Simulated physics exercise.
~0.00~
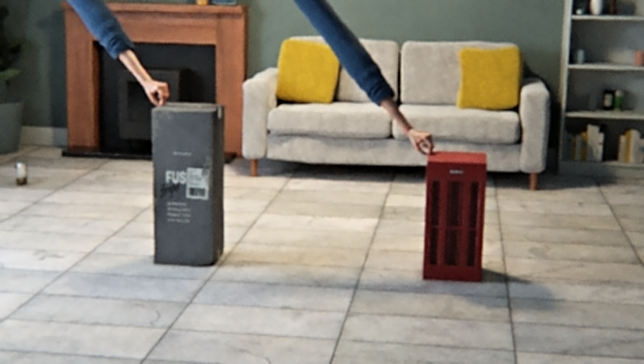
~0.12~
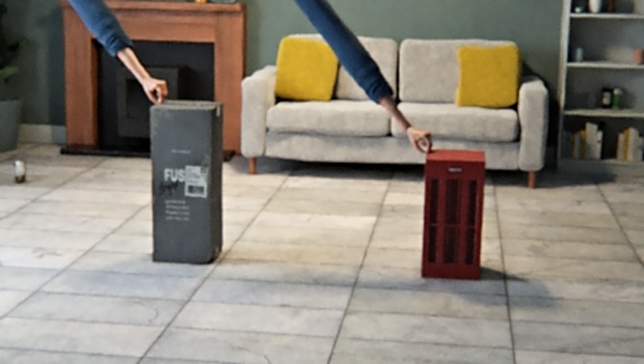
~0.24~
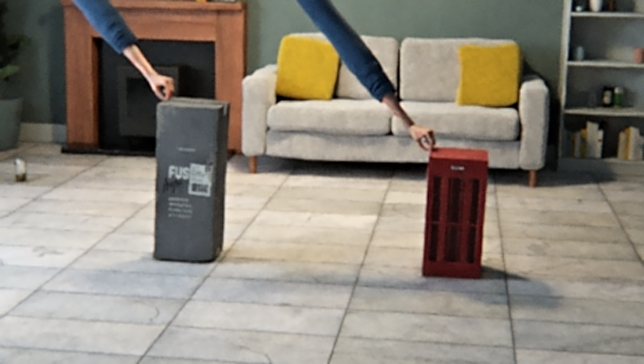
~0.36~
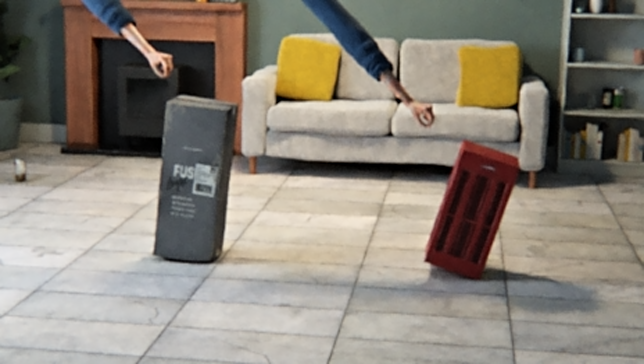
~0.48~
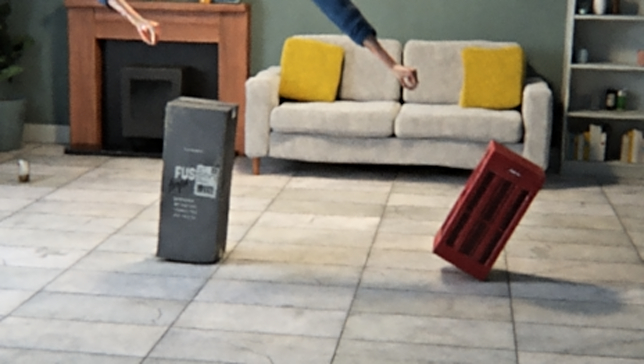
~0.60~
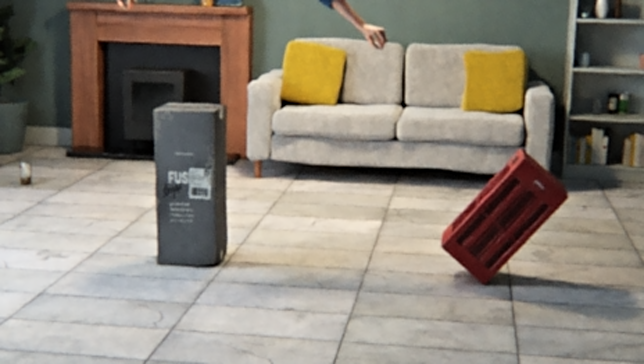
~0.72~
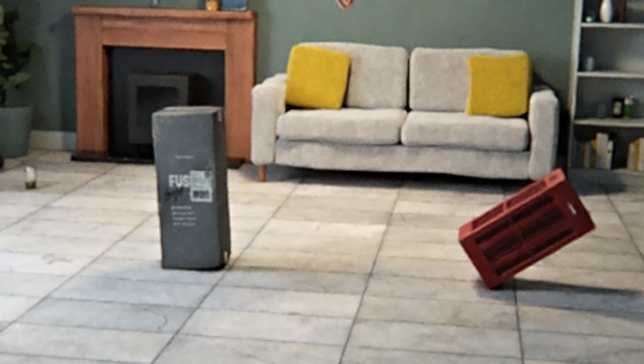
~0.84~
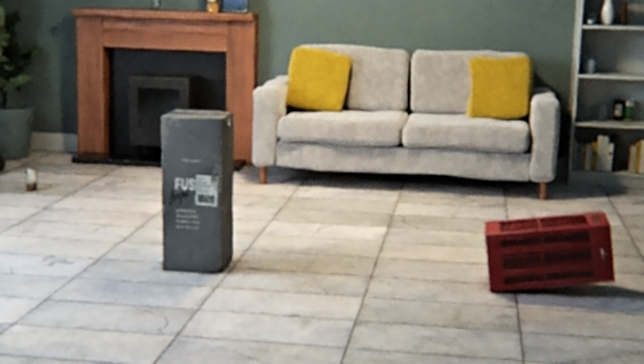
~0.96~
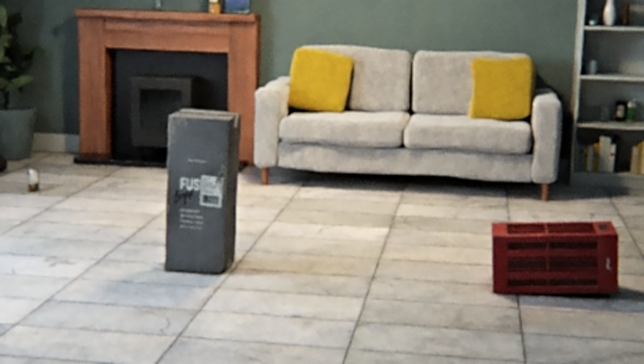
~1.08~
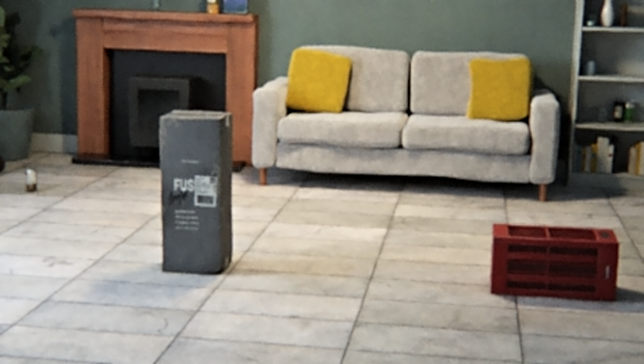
In the video, two hands tip a tall grey parcel and a red crate standing on a tiled floor, then let go and withdraw. The parcel rocks slightly and settles upright, while the crate leans right, topples and rests on its side.
